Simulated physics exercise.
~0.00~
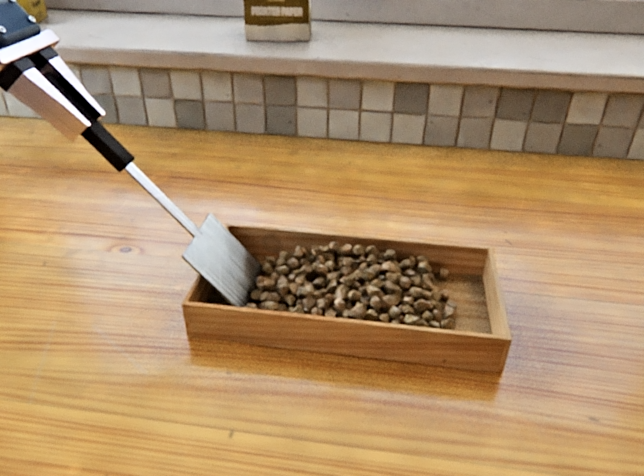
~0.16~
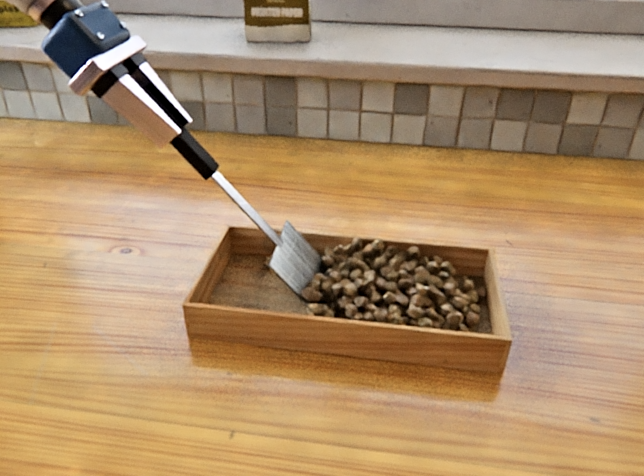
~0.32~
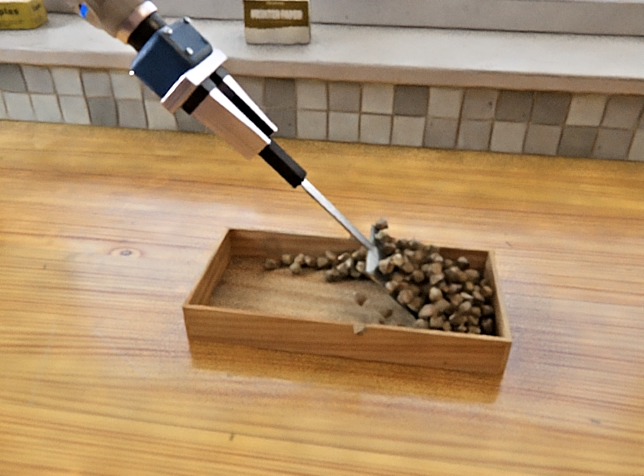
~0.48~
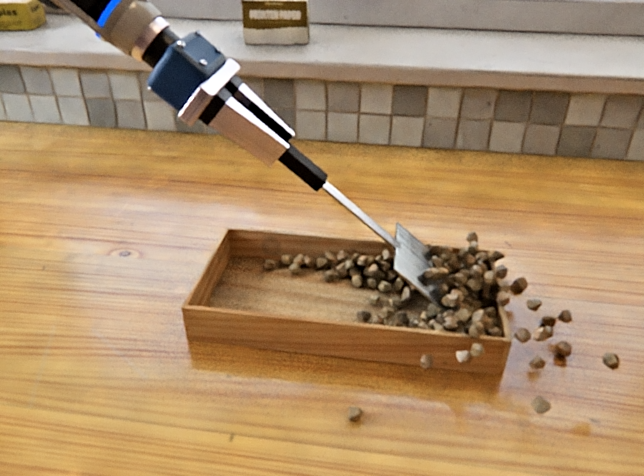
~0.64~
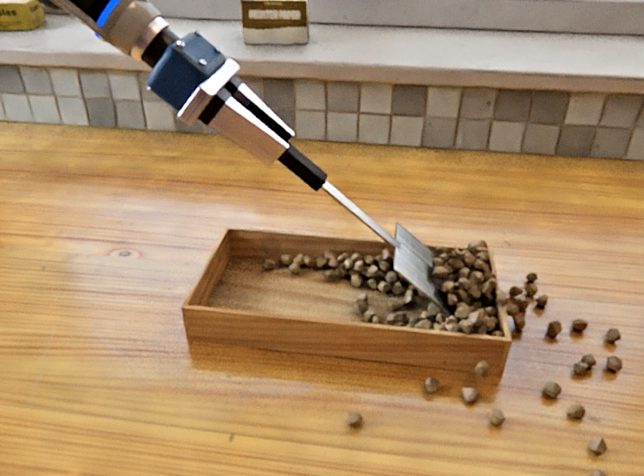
A robot arm holding a metal spatula reaches in from the upper left over a wooden counter, seen from the front and slightly above, with a grey and beige tiled strip and a pale ledge behind. Its blade dips into the left end of a shallow brown wooden tray of small brown pebbles. The spatula pushes rightward, heaping the pebbles toward the right end and leaving the left side bare. As it nears that end, some pebbles tumble over the rim. The blade stops among the heap, most pebbles still in the tray and a scattering lying on the counter to the right and in front.
